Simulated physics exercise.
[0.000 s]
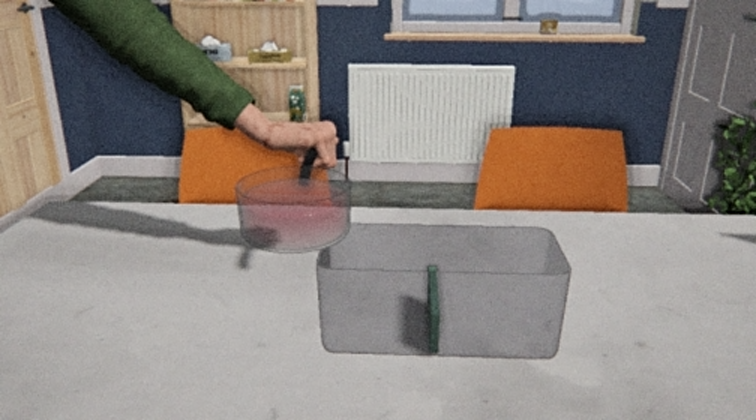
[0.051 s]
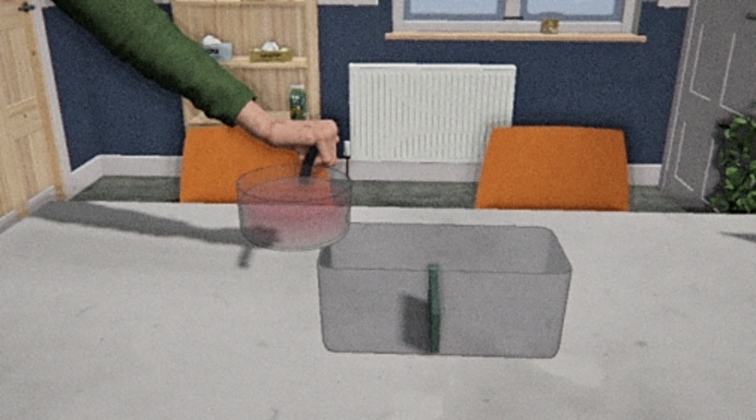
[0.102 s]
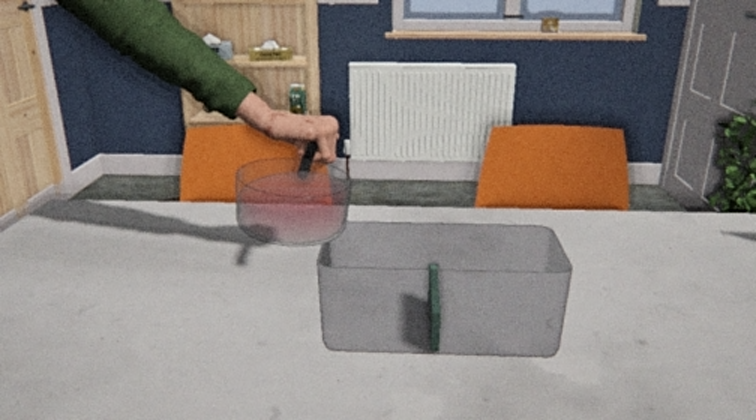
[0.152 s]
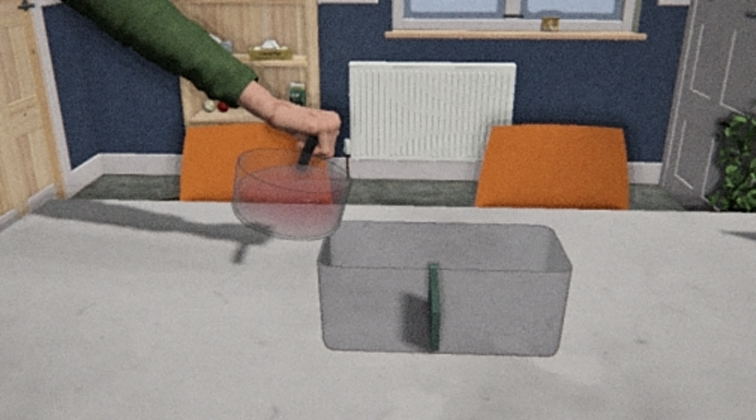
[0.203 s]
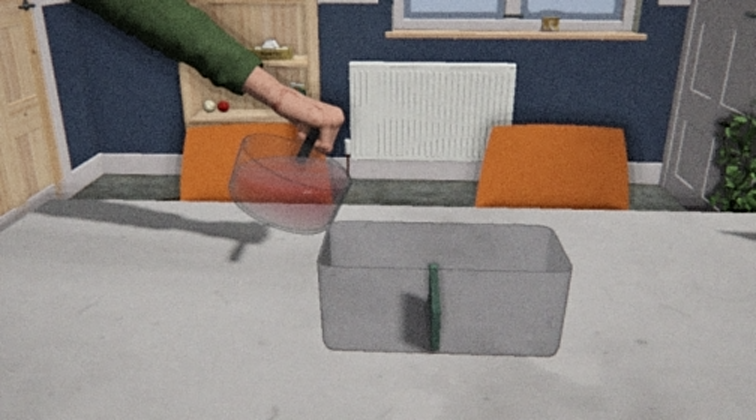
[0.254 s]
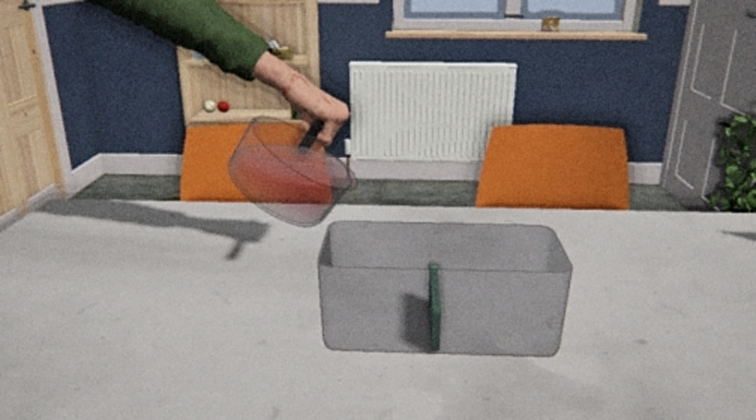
An arm in a green sleeve reaches in from the upper left, its hand holding a clear round pan of pinkish-red liquid above a pale table, seen from the front in a room with dark blue walls. An empty, see-through grey oblong basin with a dark green upright divider sits to the right, before two orange chairs and a white radiator. The hand leans the pan steadily rightward, slowly at first, its left side rising while the view stays still.
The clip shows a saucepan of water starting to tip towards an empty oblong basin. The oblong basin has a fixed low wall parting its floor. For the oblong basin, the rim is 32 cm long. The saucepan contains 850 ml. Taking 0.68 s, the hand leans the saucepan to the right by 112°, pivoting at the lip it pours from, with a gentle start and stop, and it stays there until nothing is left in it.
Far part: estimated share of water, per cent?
47 per cent.
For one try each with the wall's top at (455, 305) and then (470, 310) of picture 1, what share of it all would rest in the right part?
The first try gives 25 percent and the second 25 percent.
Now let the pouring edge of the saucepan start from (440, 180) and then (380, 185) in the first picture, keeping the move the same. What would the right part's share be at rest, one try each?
Roughly 75 per cent the first time and 70 per cent the second.
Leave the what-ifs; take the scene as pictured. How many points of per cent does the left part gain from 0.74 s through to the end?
That amounts to roughly 14 per cent of the whole.
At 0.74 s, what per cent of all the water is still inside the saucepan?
1 %.
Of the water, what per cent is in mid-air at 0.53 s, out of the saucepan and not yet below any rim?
Some 54 per cent, I reckon.
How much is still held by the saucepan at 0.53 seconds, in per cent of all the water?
Close to 28 percent of the liquid remains at that time.
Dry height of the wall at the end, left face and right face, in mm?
Left: Roughly 40 mm; right: Roughly 42 mm.
Then, 0.53 s in, the tilt is 99° and 28 per cent is still to pour, 18 is left of the wall and 0 right of it.
Then, 0.74 s in, the tilt is 112° and 1 per cent is still to pour, 36 is left of the wall and 56 right of it.
Then, 0.95 s in, the tilt is 112° and 0 per cent is still to pour, 46 is left of the wall and 41 right of it.
Then, 1.18 s in, the tilt is 112° and 0 per cent is still to pour, 50 is left of the wall and 47 right of it.
Finally, 50 per cent lies left of the wall, 47 right of it and 3 outside.
